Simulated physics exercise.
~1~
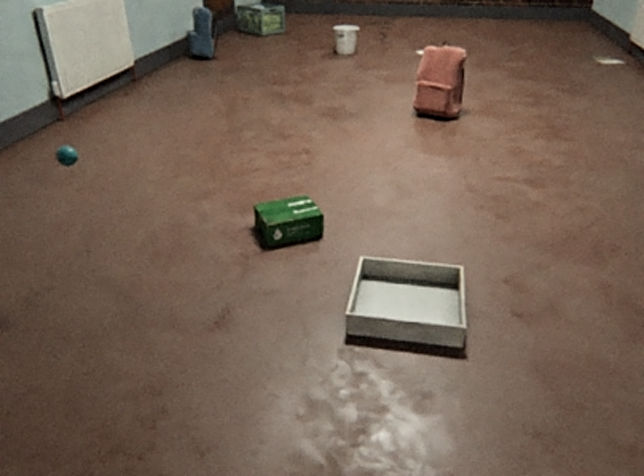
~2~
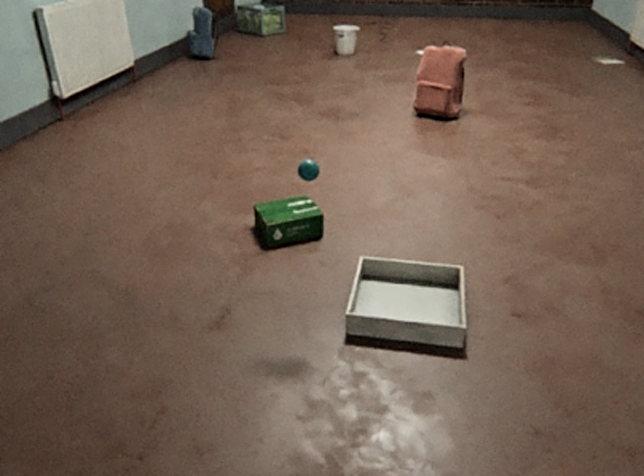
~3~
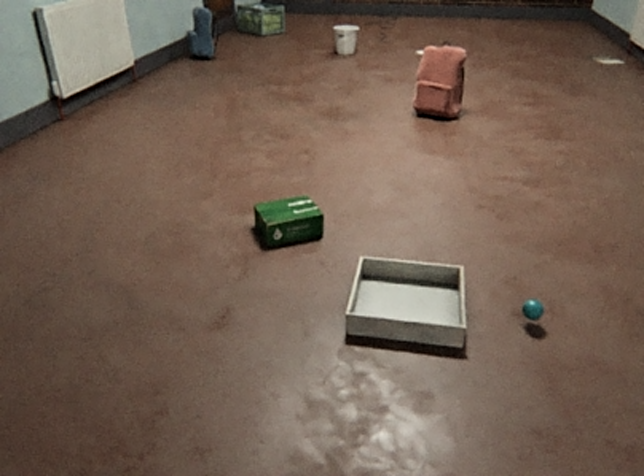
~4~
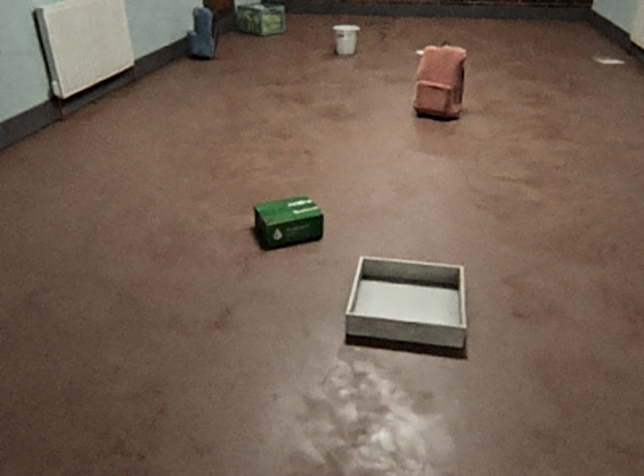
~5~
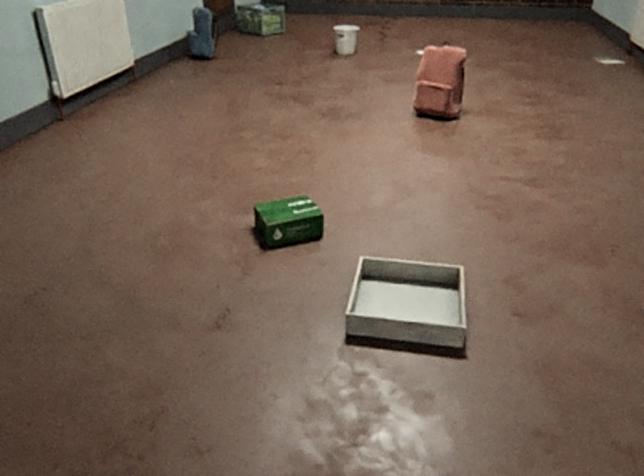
A large room with a smooth reddish-brown floor is seen from a raised, still viewpoint, with a white radiator on the left wall. A low, open grey box sits right of centre in the foreground, with a green parcel behind it to the left, while a pink backpack, a white bucket and other items stand farther back. A turquoise ball appears at the left and travels right, passing above the parcel. It then drops lower, beyond the right side of the open box. The ball disappears from view, leaving the box empty and the parcel unmoved.
